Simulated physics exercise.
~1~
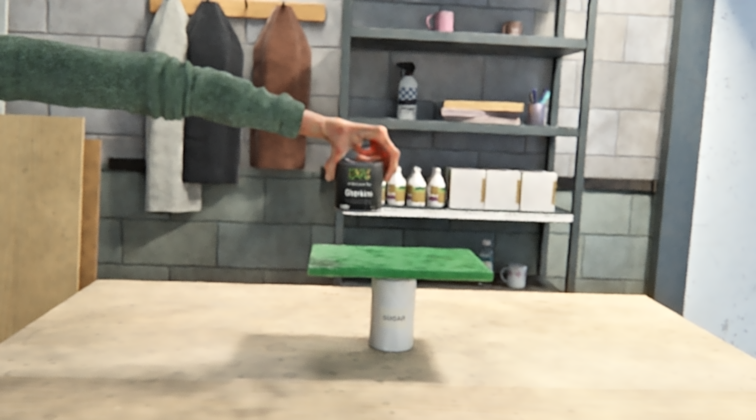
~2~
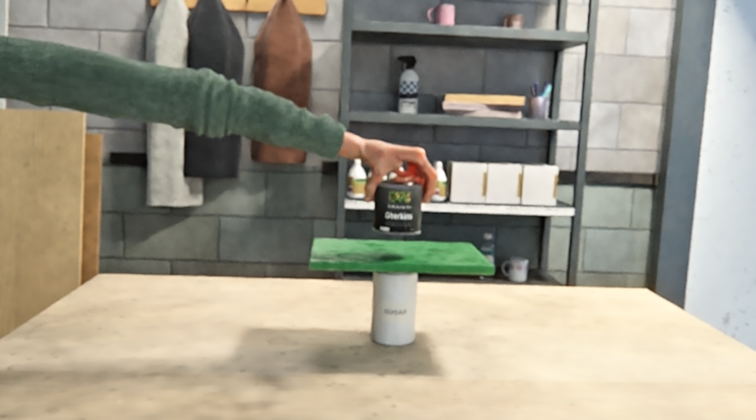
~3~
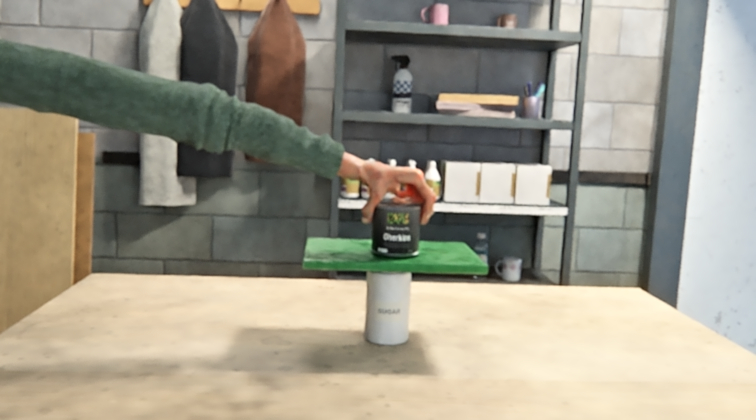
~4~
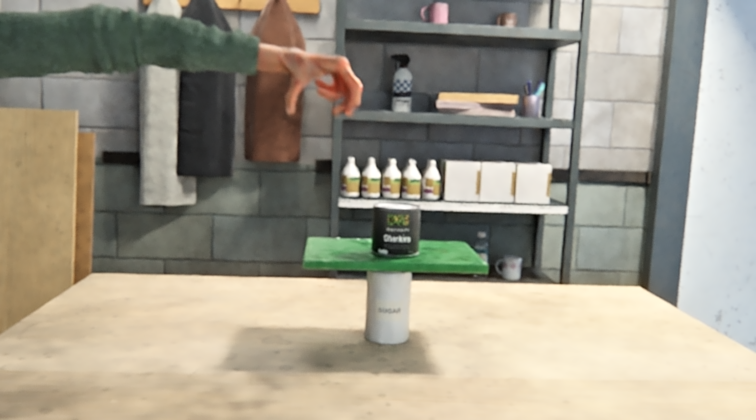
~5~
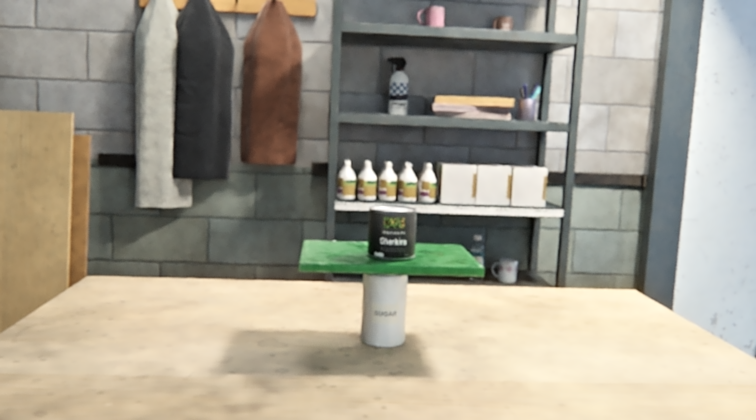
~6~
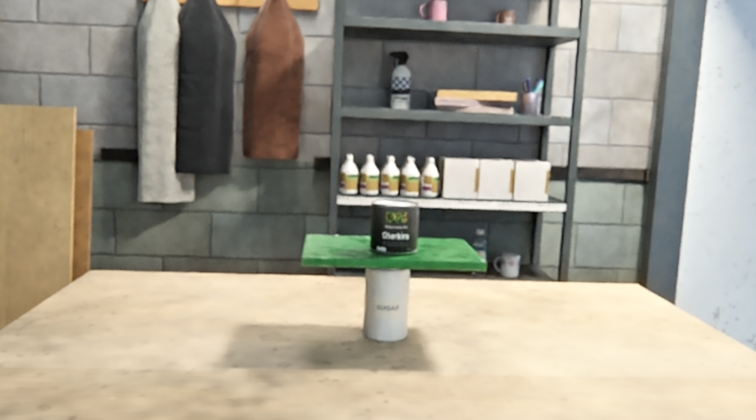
An arm in a green knitted sleeve reaches in from the left over a pale wooden table, seen from the front by a slightly swaying camera in a workshop-like room. On the table, a flat green lid lies across an upright white jar, with aprons hanging behind on the left and a grey shelf unit on the right. The hand carries a black tin right and down, then sets it on the middle of the lid. The fingers let go and the arm draws back out of view. The tin, lid and jar stay balanced and still to the end.
